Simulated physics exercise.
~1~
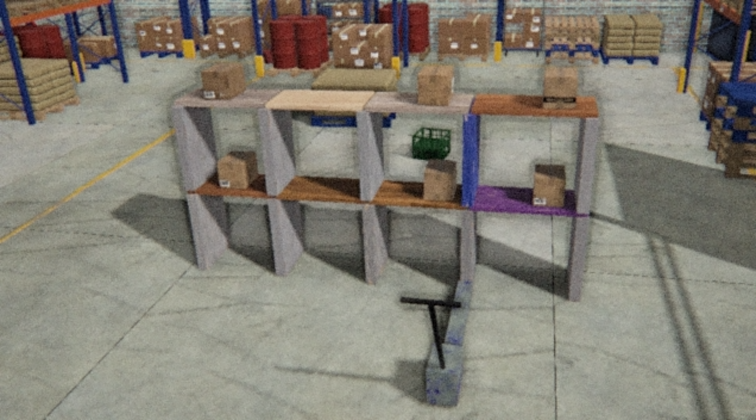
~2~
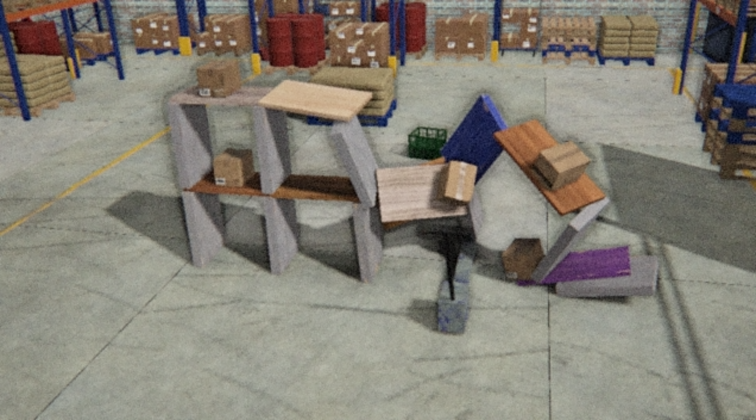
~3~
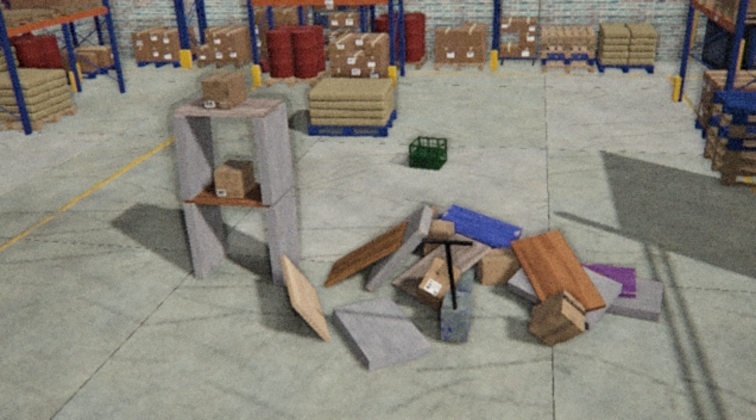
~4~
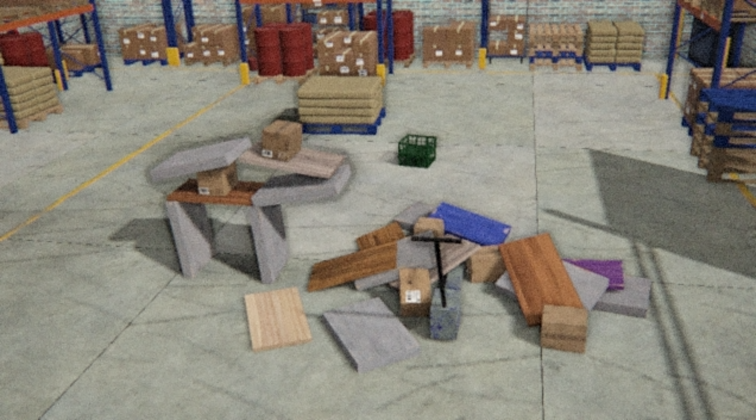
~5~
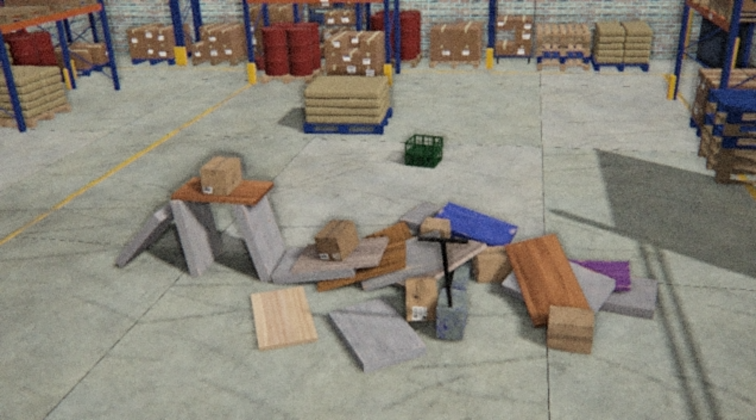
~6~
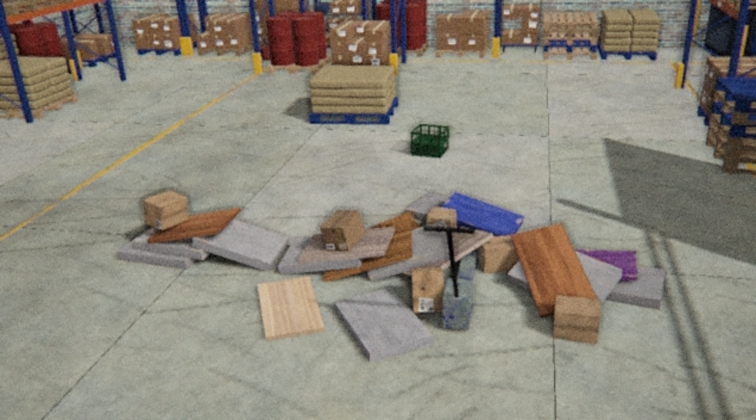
A narrow floor jack with a black handle pushes in at the base of a two-tier row of grey uprights and loose wooden boards, seen from slightly above in a warehouse. Cartons sit on both tiers, with a blue upright and a purple board toward the right. The right side gives way first, the blue upright leaning over as boards and cartons drop. The collapse spreads left through the middle, briefly leaving one bay standing. That bay folds too, and everything ends strewn across the floor around the jack, the blue piece lying flat.
